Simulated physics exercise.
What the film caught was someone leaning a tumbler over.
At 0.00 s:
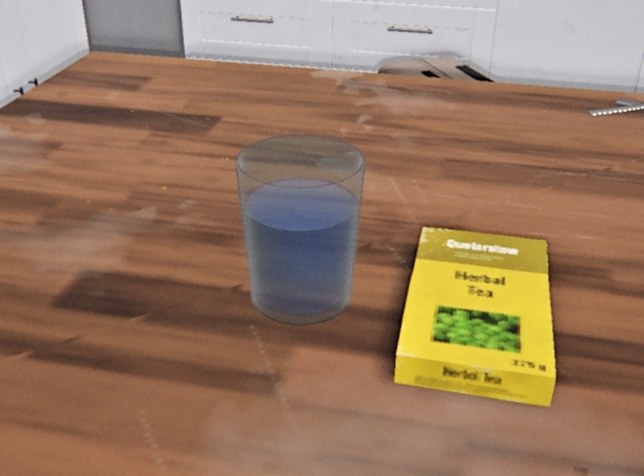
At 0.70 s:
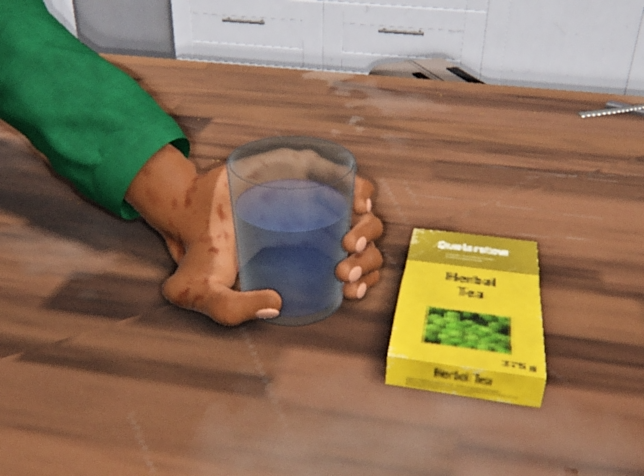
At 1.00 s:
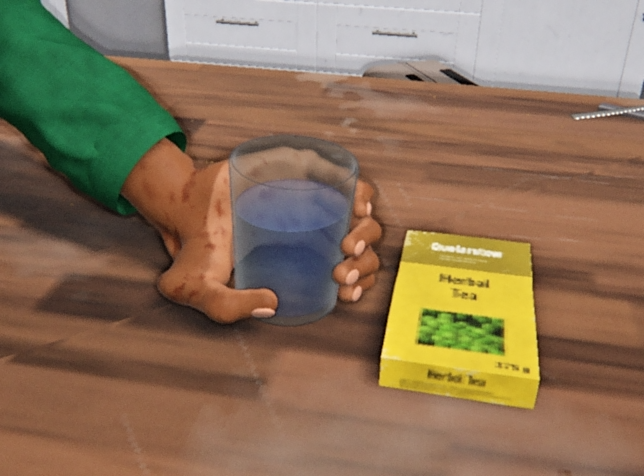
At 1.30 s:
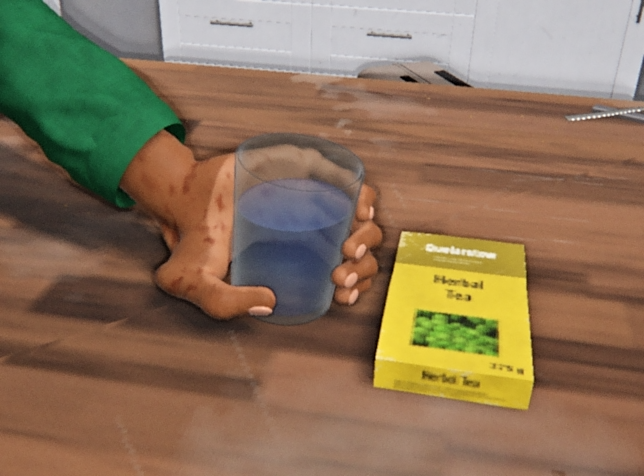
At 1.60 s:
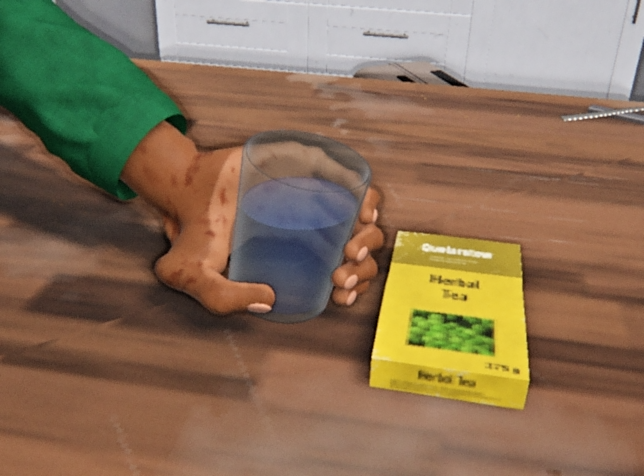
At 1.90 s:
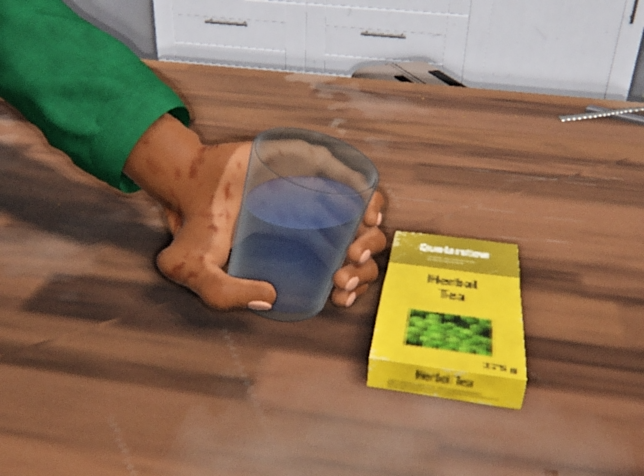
We see a glass of bluish liquid standing beside a yellow box of herbal tea on a wooden surface; a hand in a green sleeve grips the glass from the left and tilts it slightly to the right.
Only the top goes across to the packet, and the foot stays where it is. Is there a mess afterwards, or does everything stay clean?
My prediction: Overspill.
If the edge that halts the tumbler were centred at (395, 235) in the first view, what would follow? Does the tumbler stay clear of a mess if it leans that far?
In that case it lets nothing escape.
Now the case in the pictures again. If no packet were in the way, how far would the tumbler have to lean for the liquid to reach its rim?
Somewhere near 40° from upright.
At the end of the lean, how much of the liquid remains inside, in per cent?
I'd put it at 65 percent.
After 2.5 s, the tumbler leans by about 35°; all is still inside.
After 3.1 s, the tumbler leans by about 50°; a puddle lies under it; about three quarters of the dyed water is inside.
After 4.5 s, the tumbler leans by about 55°, against the packet; a puddle lies under it; about two thirds of the dyed water is inside.
